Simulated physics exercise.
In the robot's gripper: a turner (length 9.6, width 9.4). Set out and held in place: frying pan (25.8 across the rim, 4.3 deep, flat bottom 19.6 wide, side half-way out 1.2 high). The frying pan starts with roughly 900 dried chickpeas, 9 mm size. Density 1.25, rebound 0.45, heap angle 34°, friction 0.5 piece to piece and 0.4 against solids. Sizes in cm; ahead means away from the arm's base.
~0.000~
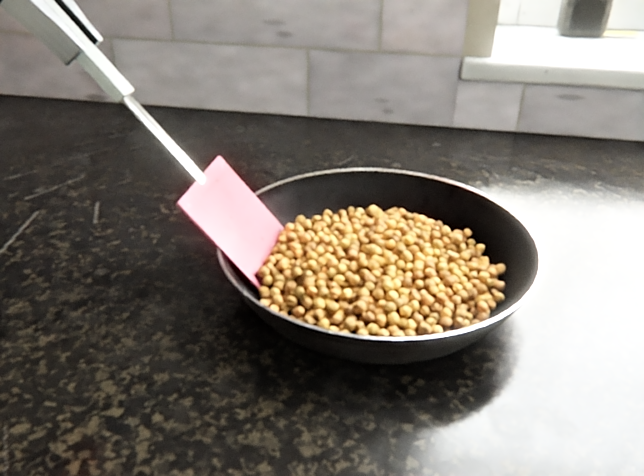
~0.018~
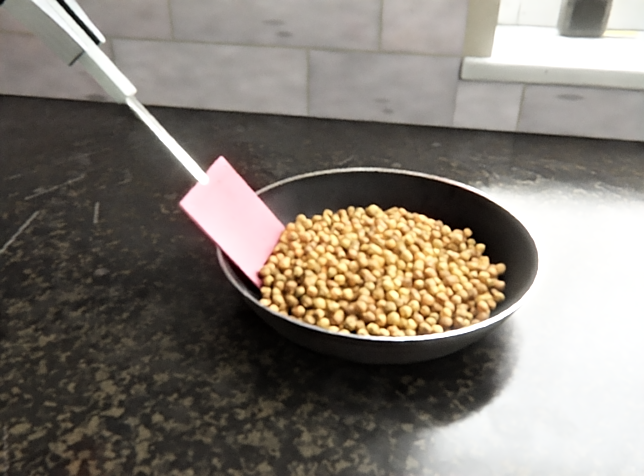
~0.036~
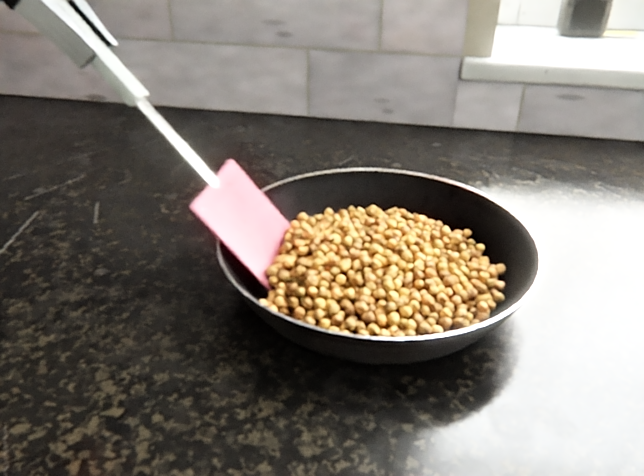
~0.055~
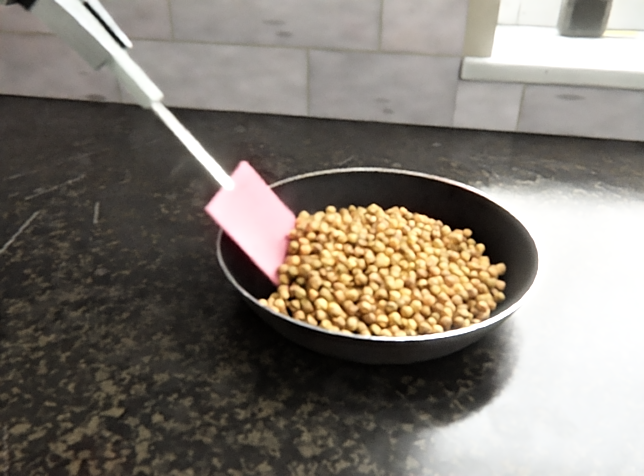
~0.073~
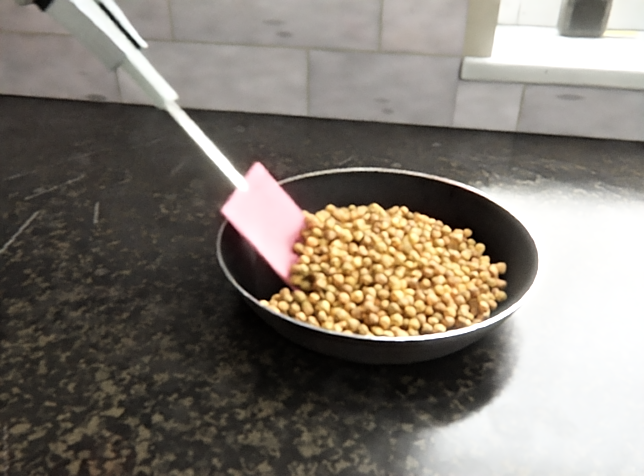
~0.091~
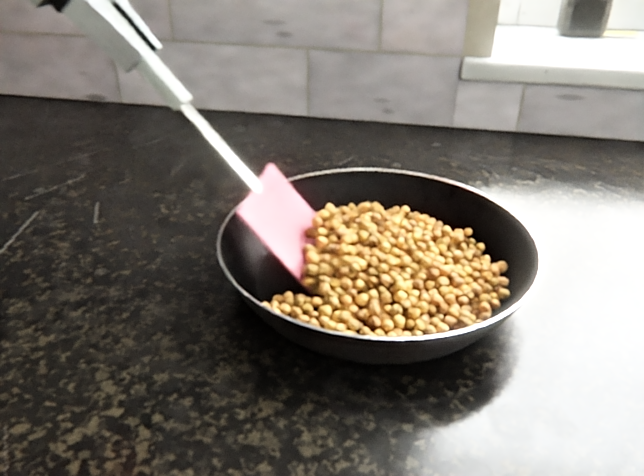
Pink turner held by a robot gripper moving right through a black frying pan, pushing into heaped chickpeas on a dark countertop.
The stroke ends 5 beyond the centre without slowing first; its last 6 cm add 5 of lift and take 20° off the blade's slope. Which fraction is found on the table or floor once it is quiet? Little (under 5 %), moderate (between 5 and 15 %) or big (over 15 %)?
On the table or floor the share is little, under 5 %.
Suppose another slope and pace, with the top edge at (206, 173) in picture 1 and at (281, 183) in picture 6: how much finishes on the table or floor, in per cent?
About 10 per cent.
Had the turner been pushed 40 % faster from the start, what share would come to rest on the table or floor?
In that case some 10 per cent.
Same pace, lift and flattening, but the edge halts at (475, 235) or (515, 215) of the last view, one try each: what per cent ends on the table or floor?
Some 10 and 20 per cent.
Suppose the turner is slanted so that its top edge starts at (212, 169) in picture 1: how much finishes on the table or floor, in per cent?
About 0 per cent.
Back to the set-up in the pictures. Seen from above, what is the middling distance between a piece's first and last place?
Roughly 3 cm.
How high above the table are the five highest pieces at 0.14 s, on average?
Roughly 5 cm.
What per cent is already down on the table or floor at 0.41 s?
Roughly 2 per cent.
After 0.14 s, sloping 49°, highest piece 5 above the table; 900 in the frying pan.
After 0.18 s, sloping 40°, highest piece 6 above the table; 900 in the frying pan.
After 0.41 s, sloping 30°, highest piece 5 above the table; 875 in the frying pan, 22 on the table or floor, 3 on the blade or in flight.
After 1.46 s, sloping 30°, highest piece 4 above the table; 873 in the frying pan, 27 on the table or floor.
At rest, 873 in the frying pan, 27 on the table or floor. That is 3 % on the table or floor.
